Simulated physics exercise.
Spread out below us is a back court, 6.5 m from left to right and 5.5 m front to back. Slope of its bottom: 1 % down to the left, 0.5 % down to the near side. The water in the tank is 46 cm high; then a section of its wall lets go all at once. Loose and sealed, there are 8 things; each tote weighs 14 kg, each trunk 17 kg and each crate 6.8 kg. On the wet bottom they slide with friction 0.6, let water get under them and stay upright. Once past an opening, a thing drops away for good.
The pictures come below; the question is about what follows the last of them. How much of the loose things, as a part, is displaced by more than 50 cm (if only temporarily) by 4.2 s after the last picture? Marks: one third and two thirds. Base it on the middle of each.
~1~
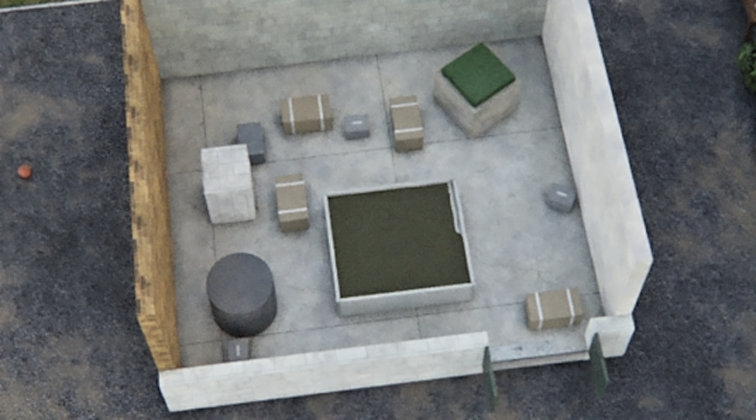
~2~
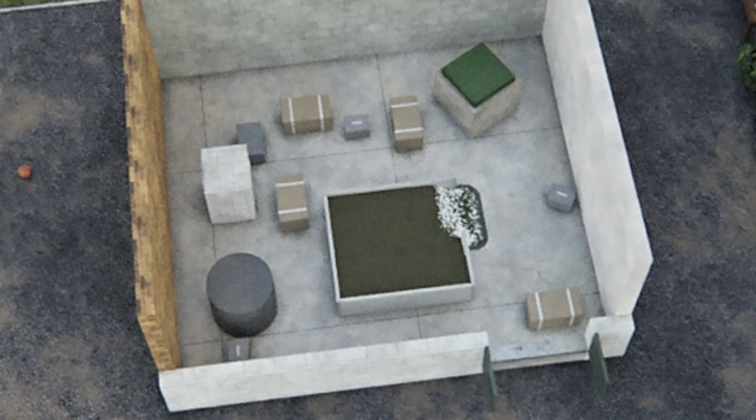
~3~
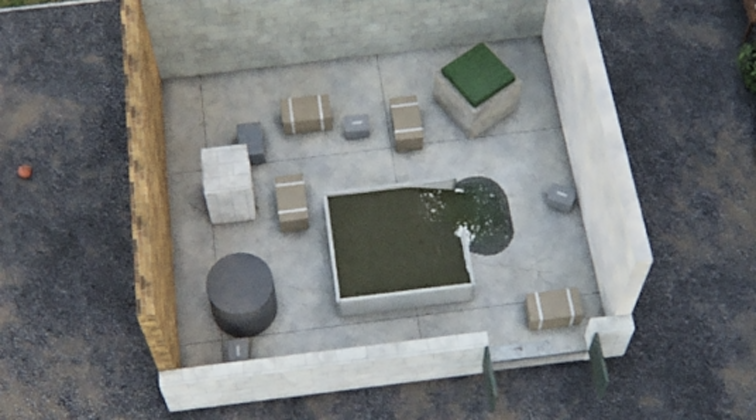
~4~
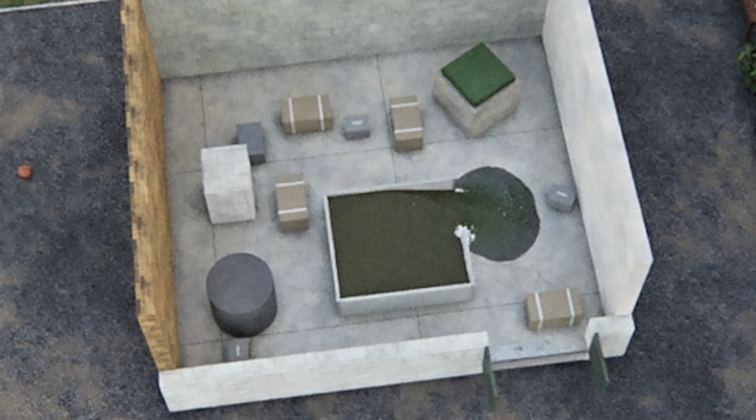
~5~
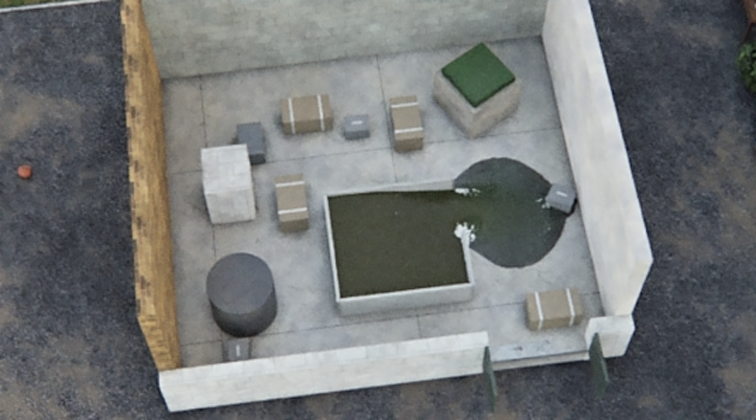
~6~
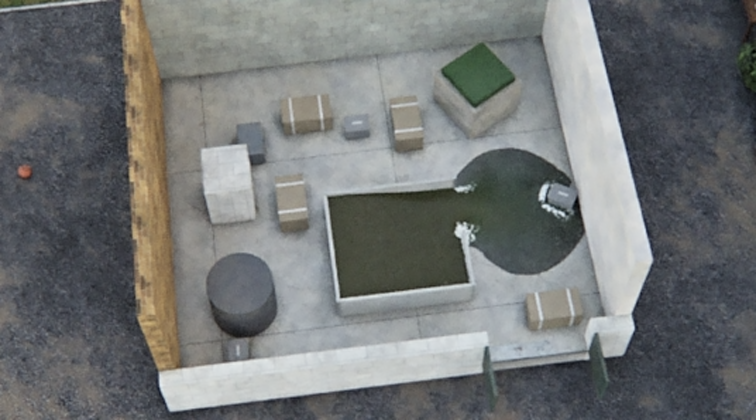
The fraction stays beneath a third.
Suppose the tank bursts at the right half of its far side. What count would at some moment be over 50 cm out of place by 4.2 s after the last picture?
Then 2 of them would.
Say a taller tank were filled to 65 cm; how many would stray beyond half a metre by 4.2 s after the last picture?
Then the count would be 2.
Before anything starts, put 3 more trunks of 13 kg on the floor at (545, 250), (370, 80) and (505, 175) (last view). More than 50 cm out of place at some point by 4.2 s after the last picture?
Well, in turn they are above that, below that and above that.
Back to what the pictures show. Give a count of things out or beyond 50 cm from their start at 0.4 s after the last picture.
I count 0 of them.
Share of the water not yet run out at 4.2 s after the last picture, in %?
Around 92 % of the water.
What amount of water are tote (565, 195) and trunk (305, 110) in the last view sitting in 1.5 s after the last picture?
About 18 and 0 cm.
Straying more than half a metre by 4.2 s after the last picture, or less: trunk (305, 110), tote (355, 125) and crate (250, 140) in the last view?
Within the mark, within the mark, within the mark.
Then, 0.4 s after the last picture 0 of 8 are over 50 cm from their spots; 0 afloat.
Then, 1.5 s after the last picture 0 of 8 are over 50 cm from their spots; 1 afloat.
Then, 2.8 s after the last picture 1 of 8 are over 50 cm from their spots; 1 afloat.
Then, 4.2 s after the last picture 2 of 8 are over 50 cm from their spots, and 2 have been at some point; 0 afloat.
